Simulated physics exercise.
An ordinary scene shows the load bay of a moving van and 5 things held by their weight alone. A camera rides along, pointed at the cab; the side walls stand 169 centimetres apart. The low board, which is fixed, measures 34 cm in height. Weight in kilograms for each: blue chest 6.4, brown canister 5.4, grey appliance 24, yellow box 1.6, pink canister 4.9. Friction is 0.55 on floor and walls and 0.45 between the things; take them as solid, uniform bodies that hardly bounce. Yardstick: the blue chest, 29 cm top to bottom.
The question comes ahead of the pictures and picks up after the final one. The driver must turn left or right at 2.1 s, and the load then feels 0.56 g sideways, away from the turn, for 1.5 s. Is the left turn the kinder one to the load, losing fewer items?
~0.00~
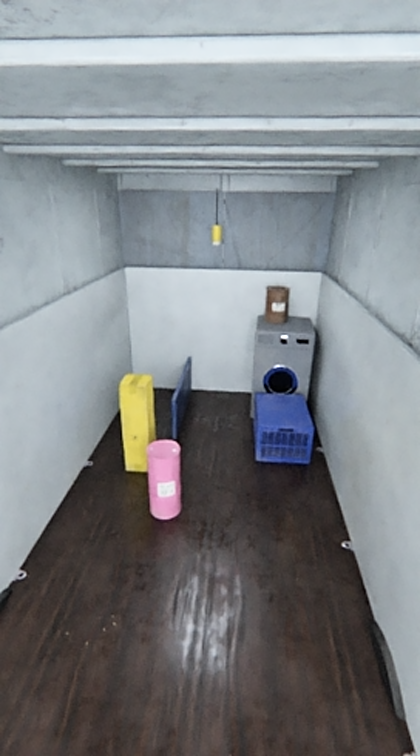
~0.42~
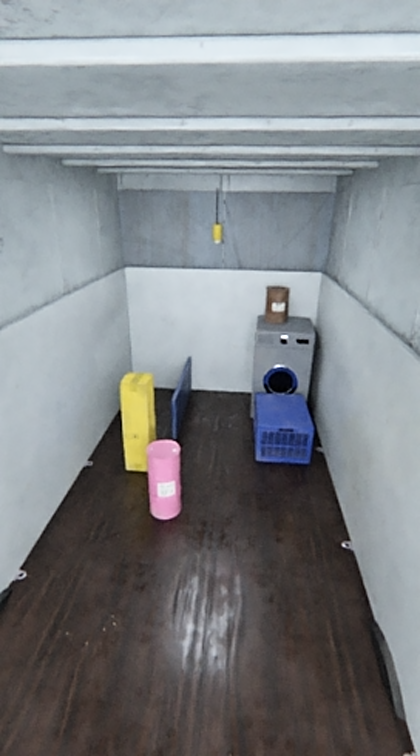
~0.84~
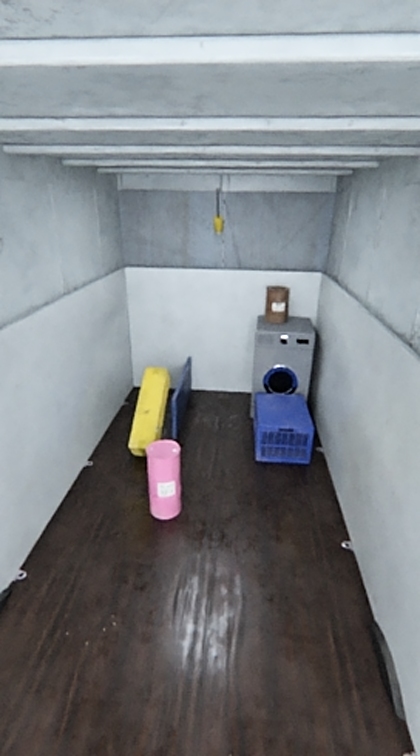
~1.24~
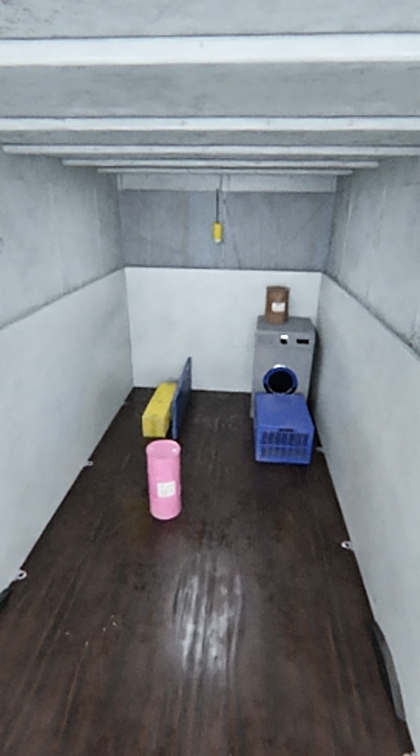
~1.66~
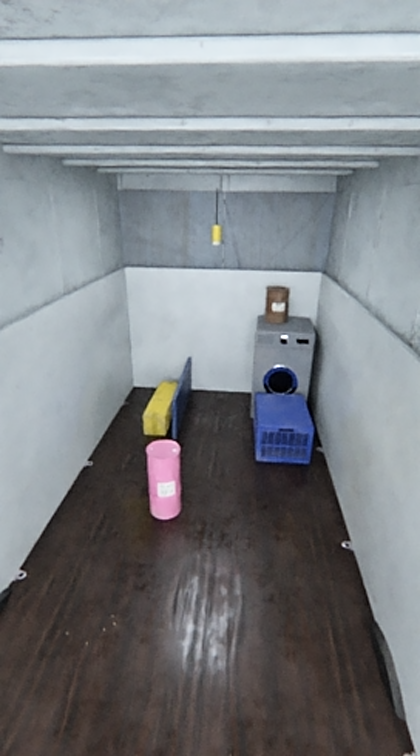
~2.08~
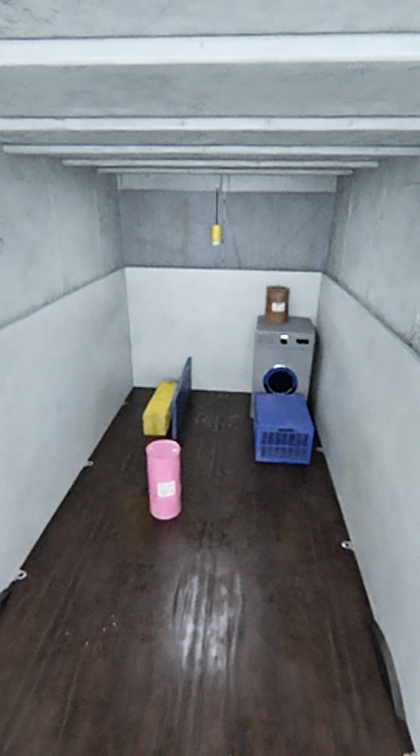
Yes, it is.
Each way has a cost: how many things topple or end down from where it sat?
The left turn costs 2 and the right turn costs 4.
Turning left. At 2.78 s, push 0.56 g right; brown canister 4° off upright near (291, 304); yellow box on its side; pink canister 32° off upright.
After 2.98 s, push 0.56 g right; brown canister moved 27 cm near (309, 305); blue chest moved 3 cm near (284, 426); yellow box on its side.
After 3.38 s, push 0.49 g right; brown canister moved 27 cm near (309, 306); blue chest moved 9 cm near (292, 427); yellow box on its side.
In the end (4.1 s), toppled in the load bay, yellow box and pink canister; not toppled but over 15 cm from the start, brown canister; the other 2 under 15 cm from the start. In the last view, blue chest near (294, 427), brown canister near (304, 306).
Turning right instead, brown canister, grey appliance, yellow box and pink canister tipped over or down from where it sat, 4 of 5 in all.
